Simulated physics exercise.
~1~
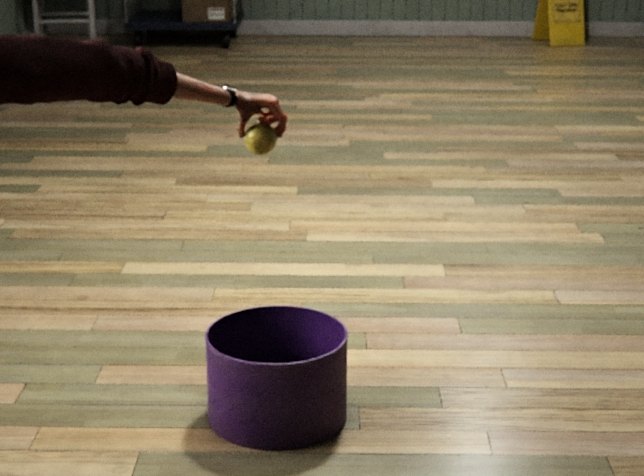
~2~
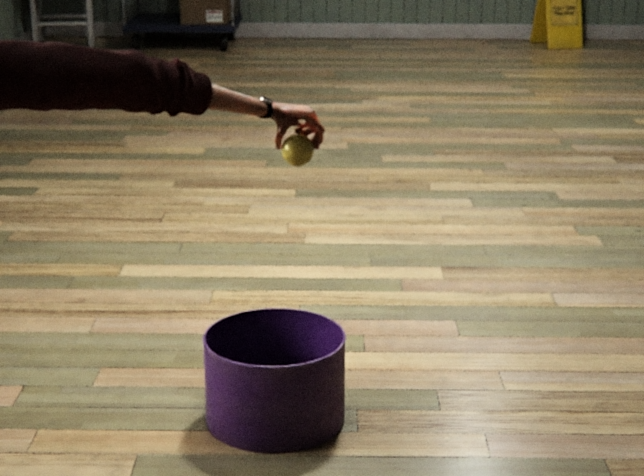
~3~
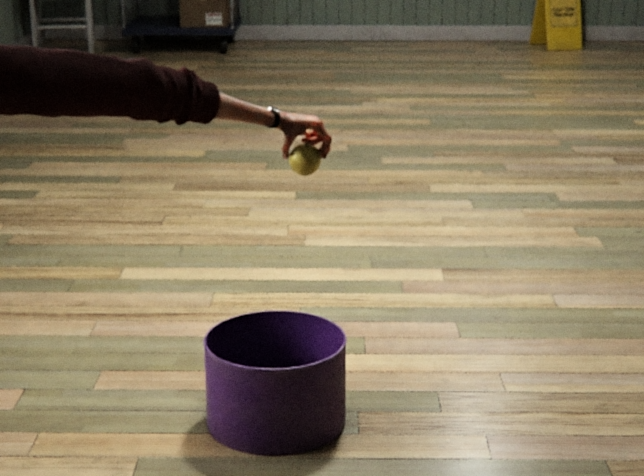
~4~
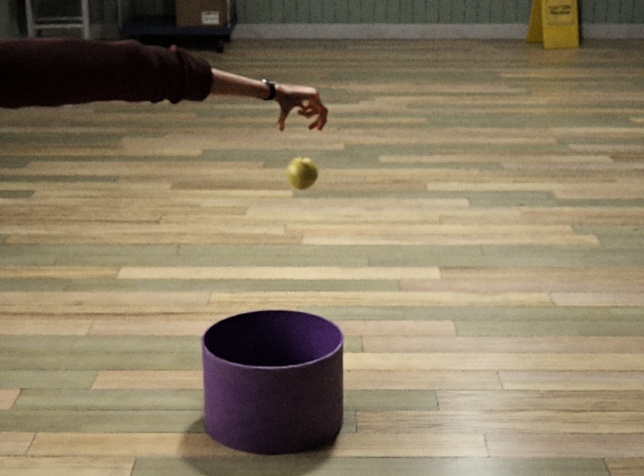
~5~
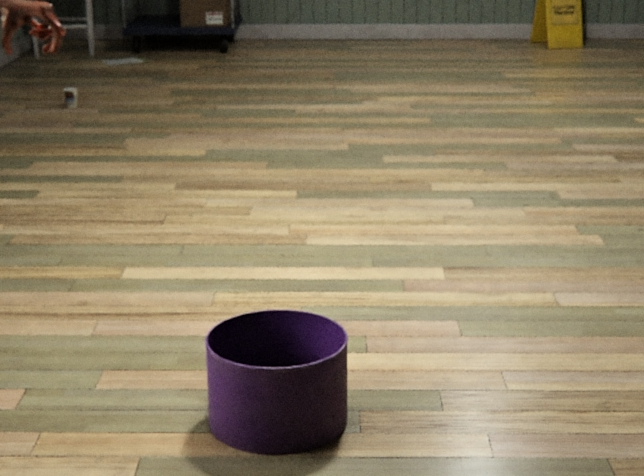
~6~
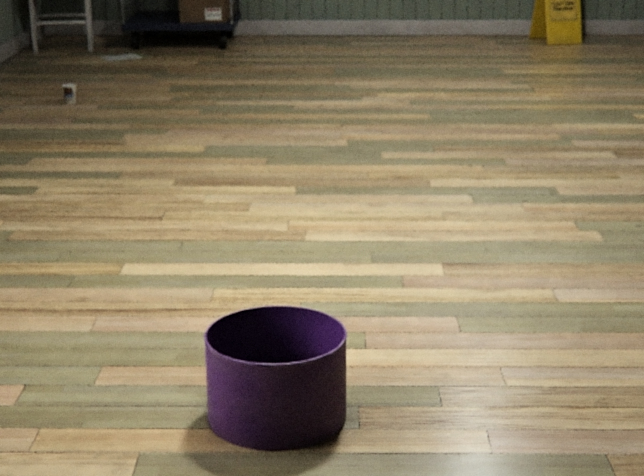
Hand holding a yellow apple above a purple container, shifting right, then letting go and withdrawing as the apple drops inside.
